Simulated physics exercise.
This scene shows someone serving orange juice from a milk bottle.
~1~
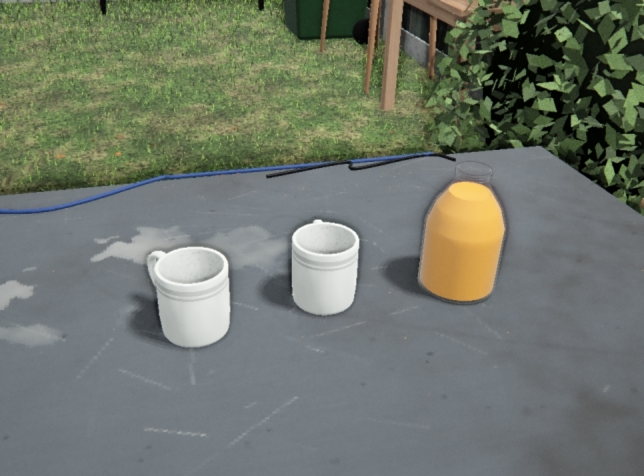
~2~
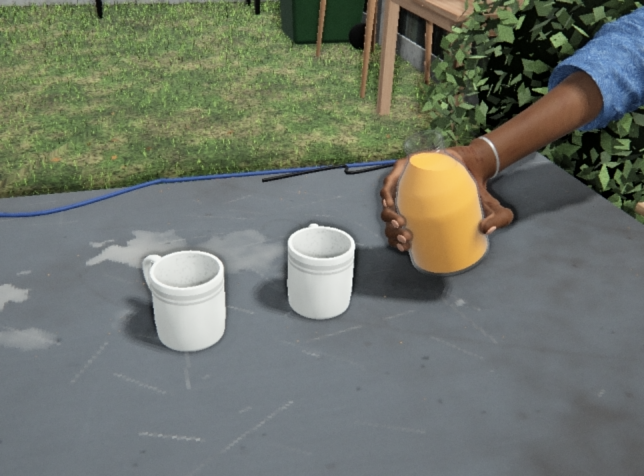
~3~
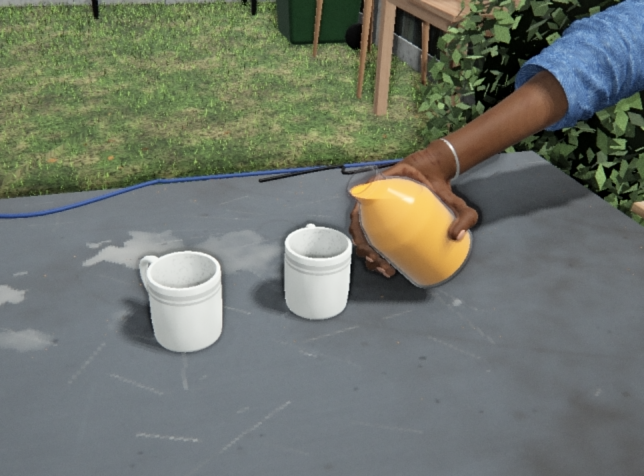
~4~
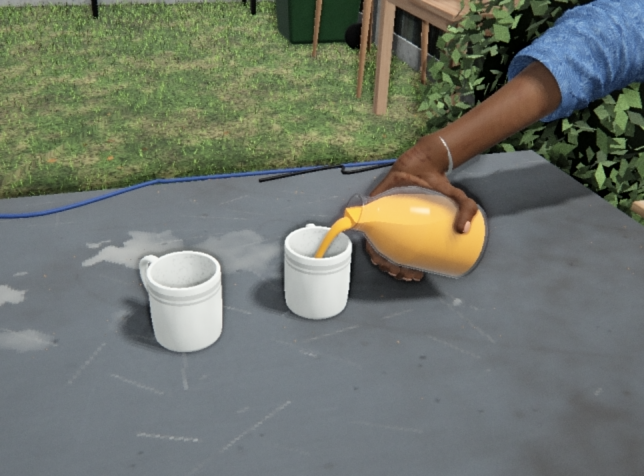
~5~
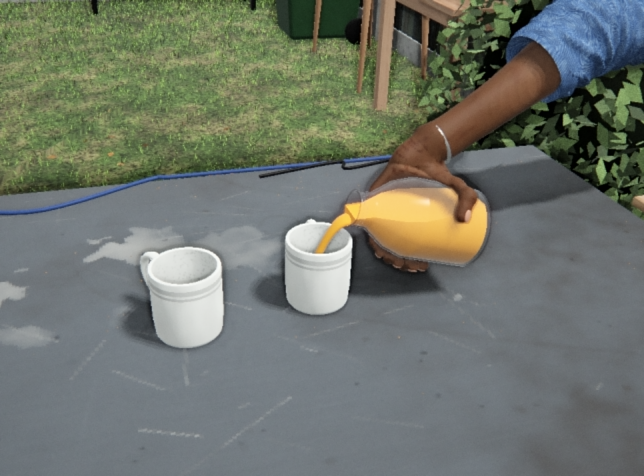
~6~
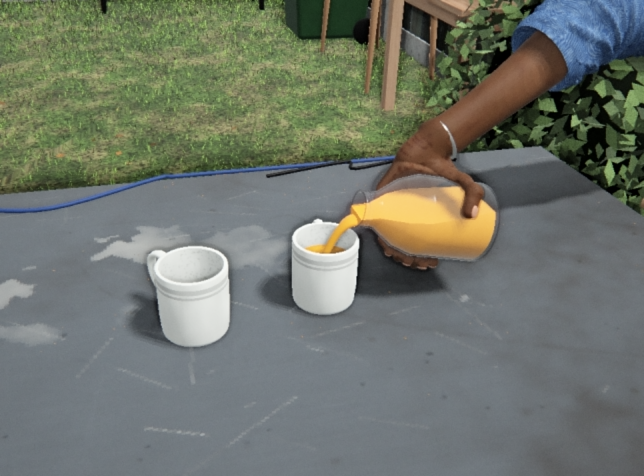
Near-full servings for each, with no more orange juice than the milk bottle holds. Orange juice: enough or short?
Everyone is served.
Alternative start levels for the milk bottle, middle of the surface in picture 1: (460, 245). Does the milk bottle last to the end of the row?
Then: Falls short.
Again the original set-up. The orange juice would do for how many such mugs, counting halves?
Near 3.0, by my count.
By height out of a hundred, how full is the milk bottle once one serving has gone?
My estimate is close to 45 in a hundred.
Next, the first is about three quarters full.
After that, the first is done and the milk bottle has about two thirds of its load.
Finally, both are full and about a quarter of the orange juice is over.
